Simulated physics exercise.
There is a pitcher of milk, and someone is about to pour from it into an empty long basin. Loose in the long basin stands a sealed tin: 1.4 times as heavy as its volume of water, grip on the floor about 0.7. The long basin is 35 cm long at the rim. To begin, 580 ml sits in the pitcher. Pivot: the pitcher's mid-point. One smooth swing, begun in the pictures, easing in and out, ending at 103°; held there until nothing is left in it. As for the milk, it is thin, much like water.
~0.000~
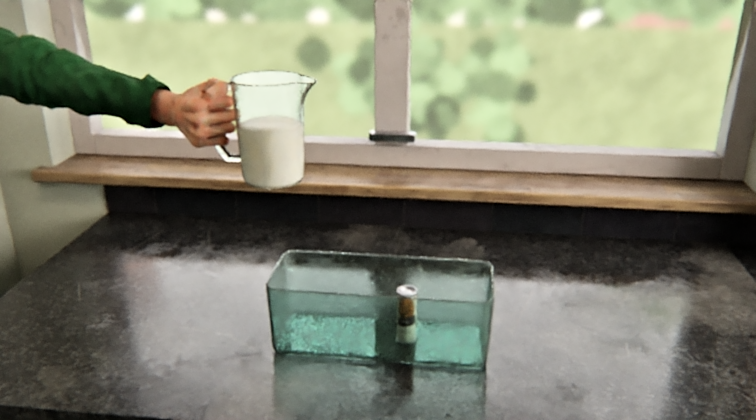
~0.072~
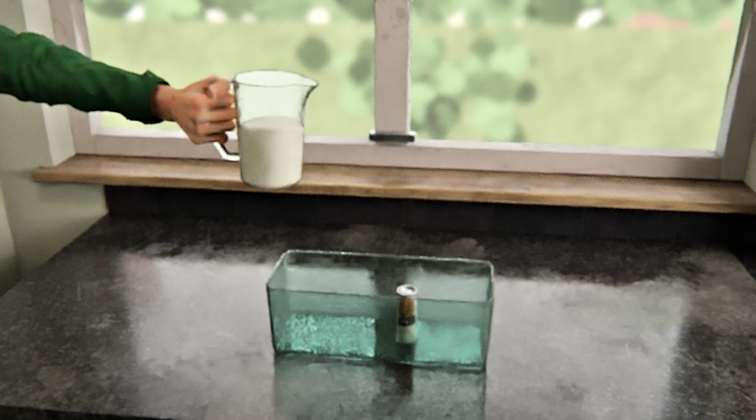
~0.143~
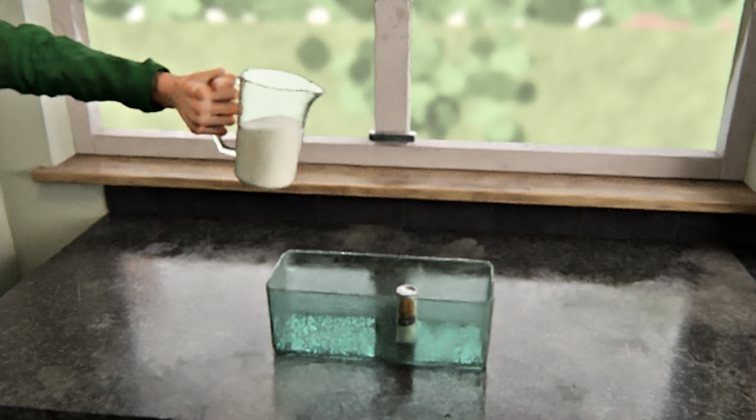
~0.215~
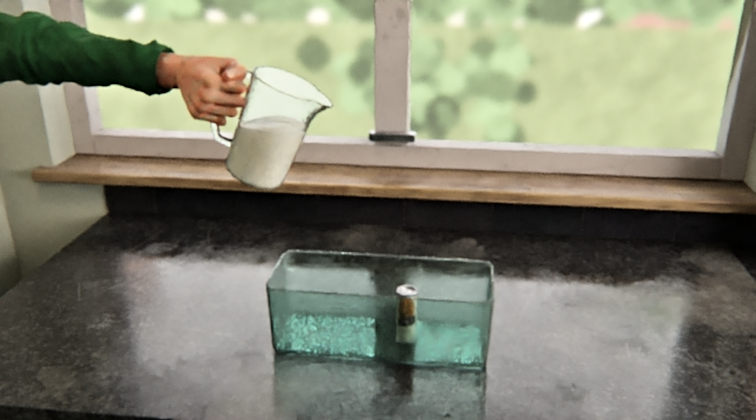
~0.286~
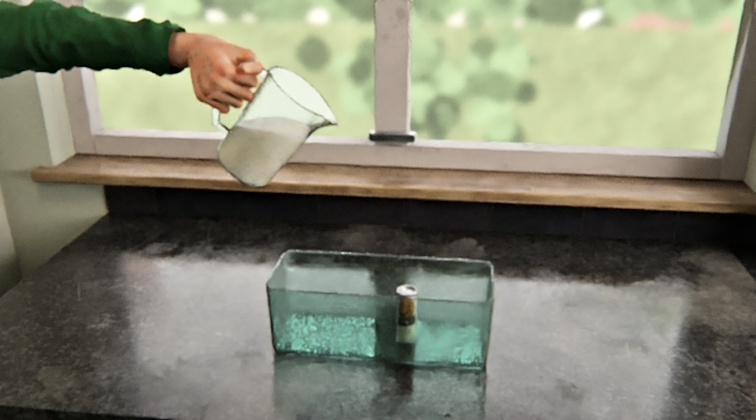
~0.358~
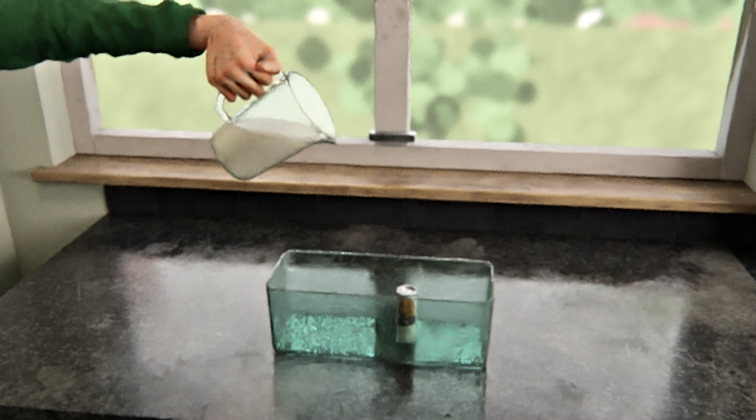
A hand in a green sleeve steadily tilts a pitcher of milk to the right.
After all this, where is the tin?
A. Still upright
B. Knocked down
Option B: Knocked down.
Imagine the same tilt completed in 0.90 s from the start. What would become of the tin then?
With that tilt, the tin stays on its base.
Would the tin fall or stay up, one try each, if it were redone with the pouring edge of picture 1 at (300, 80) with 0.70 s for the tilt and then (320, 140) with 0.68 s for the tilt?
The tin stays vertical the first time and stays vertical the second time.
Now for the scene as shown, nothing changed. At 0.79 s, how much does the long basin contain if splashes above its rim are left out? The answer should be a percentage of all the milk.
About 44 %.
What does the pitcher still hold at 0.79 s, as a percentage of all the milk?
Remaining share: Approx. 24 %.
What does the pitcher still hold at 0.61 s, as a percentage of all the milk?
Roughly 70 percent.
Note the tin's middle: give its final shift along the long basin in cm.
Around 8.5 cm.
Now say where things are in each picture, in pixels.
It leans 0°; its right rim is at (317, 81); the milk meets the walls at (241, 121) and (302, 124); the long basin's rim runs from (275, 269) to (493, 282); the tin's top is at (407, 293), in the first picture.
It leans 3°; its right rim is at (319, 83); the milk meets the walls at (241, 122) and (302, 123), in the second picture.
It leans 11°; its right rim is at (326, 91); the milk meets the walls at (242, 123) and (303, 124), in the third picture.
It leans 23°; its right rim is at (334, 105); the milk meets the walls at (240, 126) and (307, 125), in the fourth picture.
It leans 39°; its right rim is at (339, 123); the milk meets the walls at (229, 133) and (311, 128), in the fifth picture.
It leans 56°; its right rim is at (339, 144); the milk meets the walls at (218, 127) and (319, 133), in the sixth picture.
After 0.61 s the tilt is 100° and 70 per cent is still to pour; the tin stands where it began.
After 0.79 s the tilt is 103° and 24 per cent is still to pour; the tin stands where it began.
After 0.98 s the tilt is 103° and 6 per cent is still to pour; the tin leans 10°.
After 1.18 s the tilt is 103° and 1 per cent is still to pour; the tin leans 56°.
In the end the tin lies on its side.
